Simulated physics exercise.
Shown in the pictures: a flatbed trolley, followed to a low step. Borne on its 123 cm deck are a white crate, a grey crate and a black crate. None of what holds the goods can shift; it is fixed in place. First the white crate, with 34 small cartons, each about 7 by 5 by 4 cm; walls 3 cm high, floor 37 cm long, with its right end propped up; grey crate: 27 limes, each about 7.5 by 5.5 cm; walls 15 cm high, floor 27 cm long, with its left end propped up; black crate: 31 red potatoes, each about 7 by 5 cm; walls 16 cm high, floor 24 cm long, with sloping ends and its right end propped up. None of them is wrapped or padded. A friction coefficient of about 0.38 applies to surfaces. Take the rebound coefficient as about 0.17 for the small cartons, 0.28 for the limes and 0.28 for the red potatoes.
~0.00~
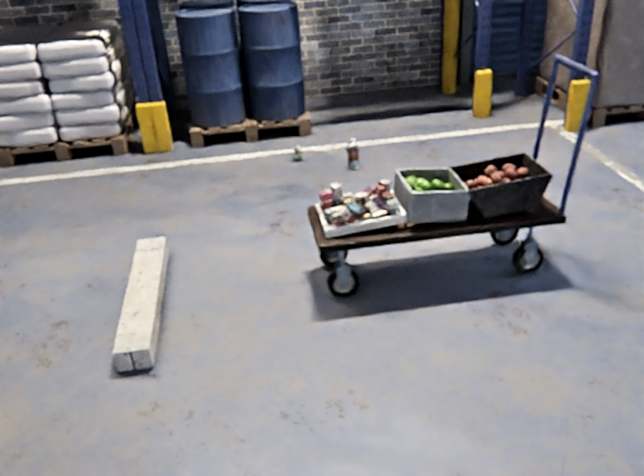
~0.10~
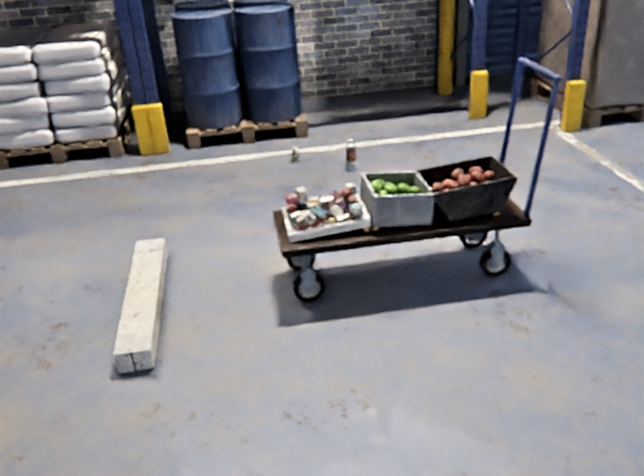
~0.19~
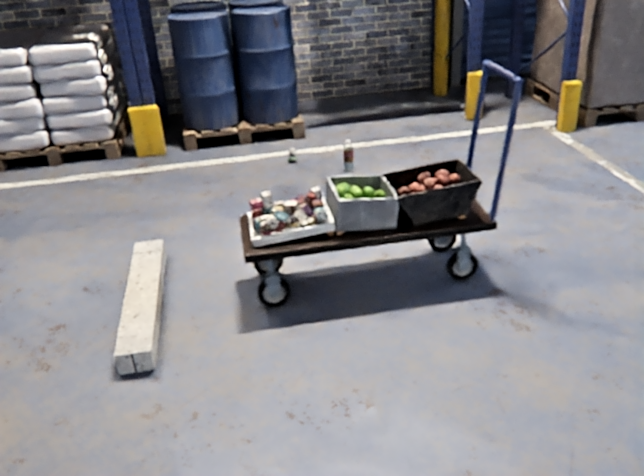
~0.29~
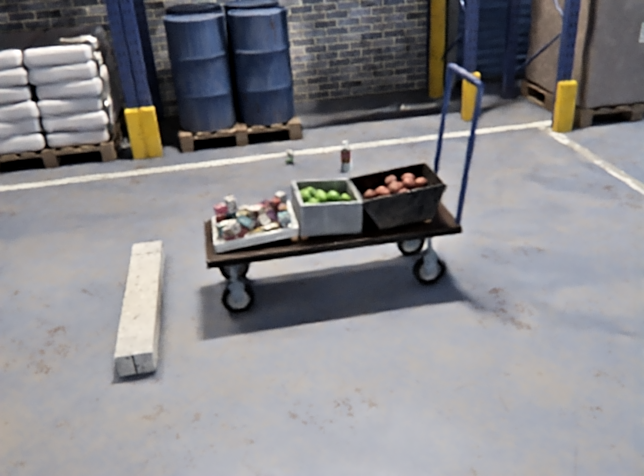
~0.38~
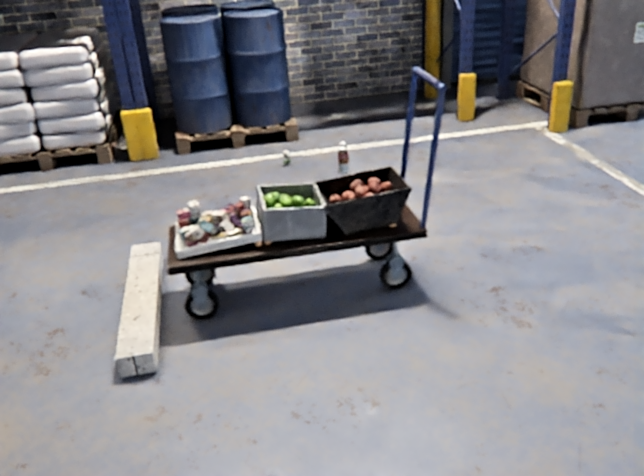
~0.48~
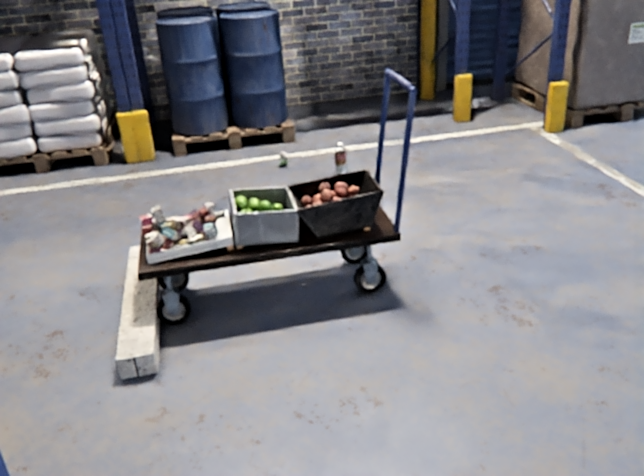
A flatbed trolley carrying a white crate of small cartons, a grey crate of green items and a black crate of red potatoes rolled left across the warehouse floor, up to a low step.
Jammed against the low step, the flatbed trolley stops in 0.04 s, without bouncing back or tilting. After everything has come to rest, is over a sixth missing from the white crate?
Yes.
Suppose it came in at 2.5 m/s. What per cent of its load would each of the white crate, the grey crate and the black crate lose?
White crate 40 %, grey crate 0 %, black crate 10 %.
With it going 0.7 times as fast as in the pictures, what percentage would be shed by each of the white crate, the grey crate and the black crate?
In that case the white crate sheds 20 per cent, the grey crate 0 per cent and the black crate 0 per cent.
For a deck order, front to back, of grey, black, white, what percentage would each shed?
Then white crate 30, grey crate 0, black crate 0 per cent.
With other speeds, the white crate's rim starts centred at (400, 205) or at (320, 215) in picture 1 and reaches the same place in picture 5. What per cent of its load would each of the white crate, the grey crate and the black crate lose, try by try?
White crate 40 and 30, grey crate 0 and 0, black crate 10 and 0 per cent.
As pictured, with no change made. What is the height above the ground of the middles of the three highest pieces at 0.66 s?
About 54 cm.
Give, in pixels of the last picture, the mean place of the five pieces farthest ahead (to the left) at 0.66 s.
Roughly at (98, 271).
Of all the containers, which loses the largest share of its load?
It's the white crate.
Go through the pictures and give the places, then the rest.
In the first frame (we follow the rim corner now nearest the camera; the camera moves round a little), white crate at (328, 229); black crate at (469, 190); 84 cm still to roll; nothing out yet.
In the second frame, white crate at (291, 234); black crate at (434, 193); 66 cm still to roll.
In the third frame, white crate at (255, 239); black crate at (398, 197); 49 cm still to roll.
In the fourth frame, white crate at (217, 244); black crate at (362, 201); 31 cm still to roll.
In the fifth frame, white crate at (179, 250); black crate at (325, 206); 13 cm still to roll.
In the sixth frame, white crate at (149, 255); black crate at (298, 210); stopped; nothing out yet.
After 0.54 s, 4 of 34 out of the white crate, 0 of 27 out of the grey crate and 0 of 31 out of the black crate.
After 0.66 s, 11 of 34 out of the white crate, 0 of 27 out of the grey crate and 0 of 31 out of the black crate.
After 0.89 s, 11 of 34 out of the white crate, 0 of 27 out of the grey crate and 0 of 31 out of the black crate.
Final count (at 1.39 s), 12 of 34 out of the white crate, 0 of 27 out of the grey crate and 0 of 31 out of the black crate. Asked share, 12 of 34, 35 per cent.
